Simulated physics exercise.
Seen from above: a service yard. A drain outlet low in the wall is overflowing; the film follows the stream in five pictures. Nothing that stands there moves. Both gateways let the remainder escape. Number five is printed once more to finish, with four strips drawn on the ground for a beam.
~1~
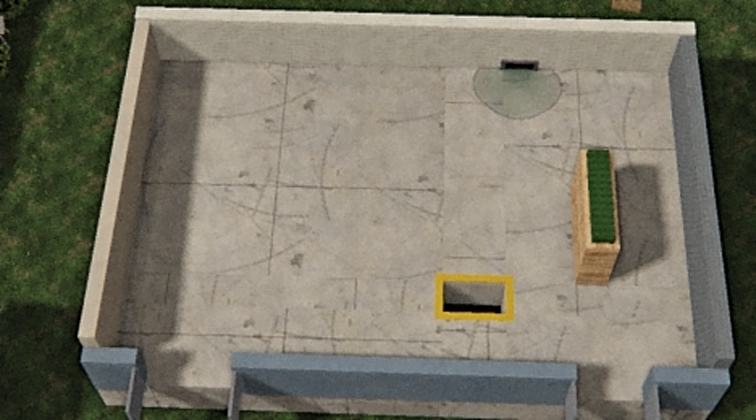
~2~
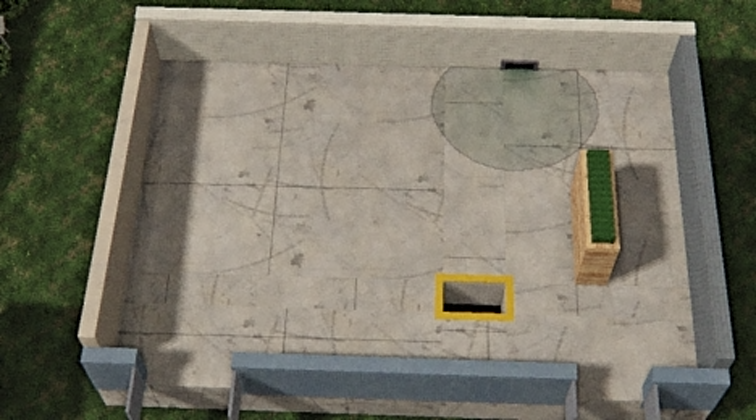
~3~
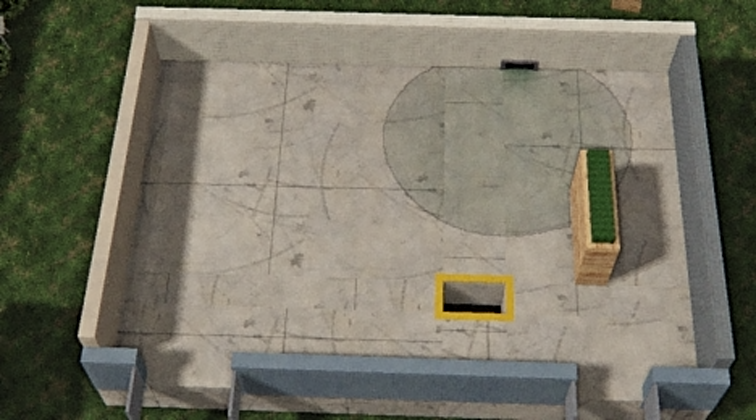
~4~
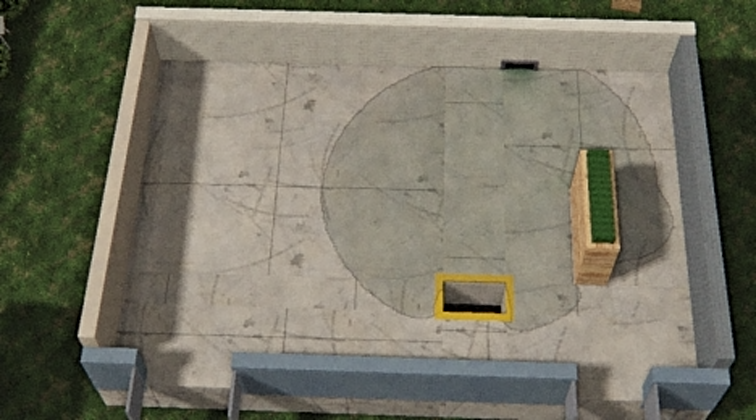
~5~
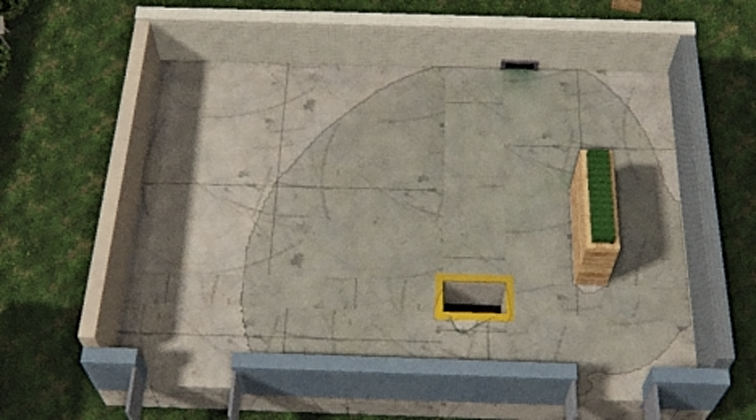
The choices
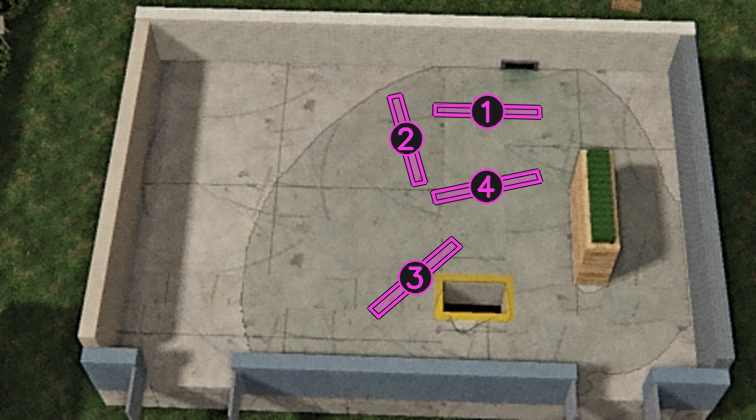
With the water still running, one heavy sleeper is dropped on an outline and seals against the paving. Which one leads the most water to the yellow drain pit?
Best: 2.
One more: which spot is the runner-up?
Spot 3.
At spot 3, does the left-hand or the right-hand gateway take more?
More leaves on the left.
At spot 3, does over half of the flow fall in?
No.
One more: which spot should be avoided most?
That would be 1.
On the marked copy, 1 from (435, 109) to (539, 112); 2 from (394, 96) to (419, 183); 3 from (374, 312) to (455, 242); 4 from (434, 197) to (538, 176).
With 1, about 8 % of the stream runs into the yellow drain pit, about 92 % out by the gates.
With 2, about 44 % of the stream runs into the yellow drain pit, about 55 % out by the gates.
With 3, about 30 % of the stream runs into the yellow drain pit, about 69 % out by the gates.
With 4, about 13 % of the stream runs into the yellow drain pit, about 86 % out by the gates.
